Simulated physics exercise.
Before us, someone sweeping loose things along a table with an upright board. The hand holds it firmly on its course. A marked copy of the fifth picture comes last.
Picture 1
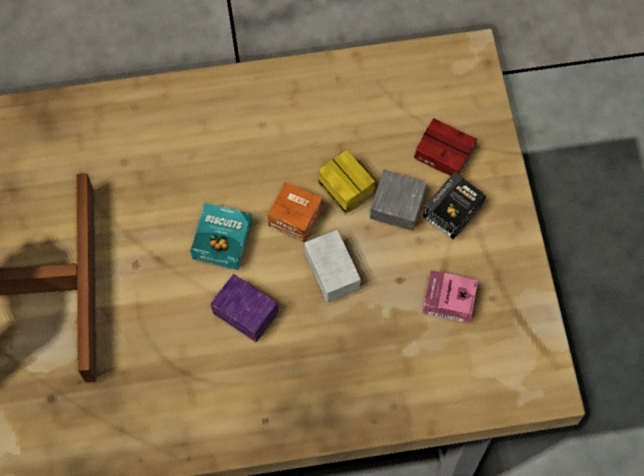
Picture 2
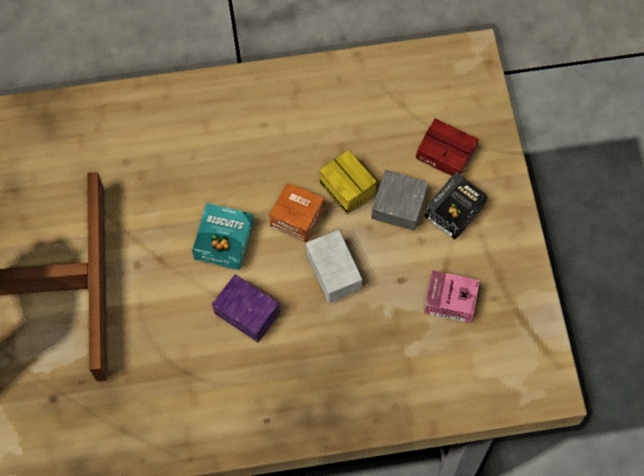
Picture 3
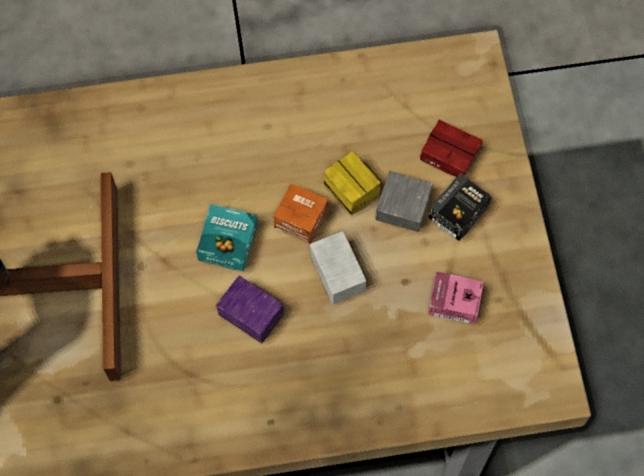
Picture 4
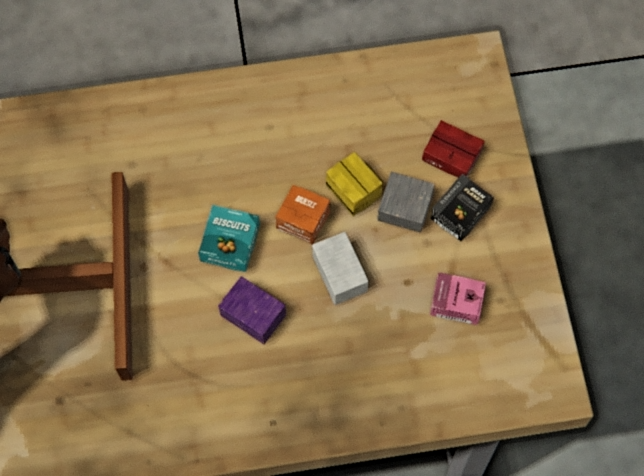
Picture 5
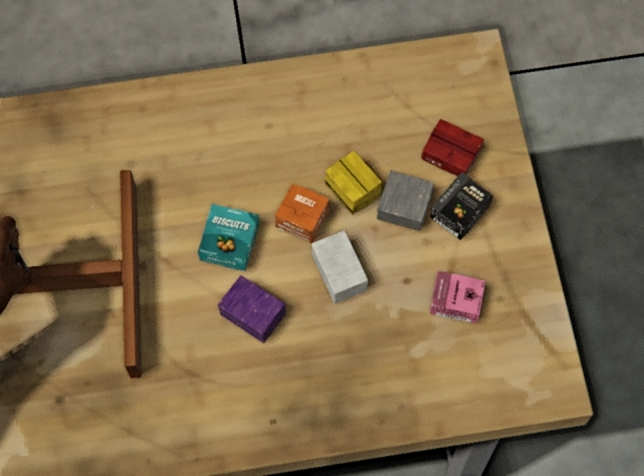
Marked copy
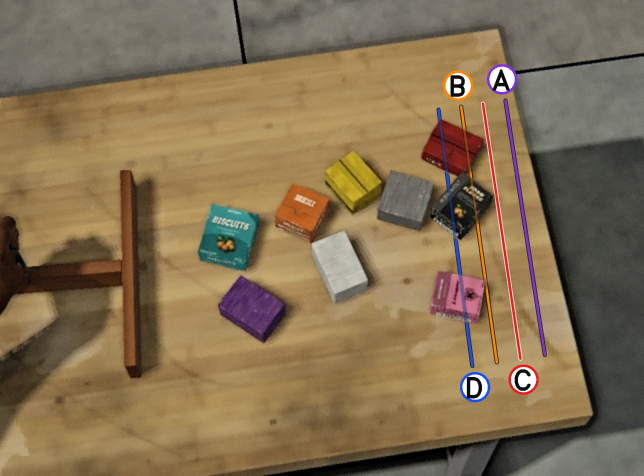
A hand slides an upright wooden board rightward across a table toward scattered colourful packets and blocks.
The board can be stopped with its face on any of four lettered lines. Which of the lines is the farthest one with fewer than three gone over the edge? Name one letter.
No farther than D.
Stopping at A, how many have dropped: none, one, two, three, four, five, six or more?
In all, six or more.
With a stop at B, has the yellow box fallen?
By then, no.
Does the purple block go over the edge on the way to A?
No.
On the marked copy, A at (524, 223); B at (478, 229); C at (501, 226); D at (455, 233).
Taking D. A third of the way, board (244, 247); purple block (288, 309); yellow box (359, 179).
Two thirds of the way, board (361, 230); black packet (521, 200); grey block (476, 192).
When it is over, board (453, 217); black packet over the edge; grey block over the edge; two fallen.
As for the rest, A drops eight; B drops four; C drops six.
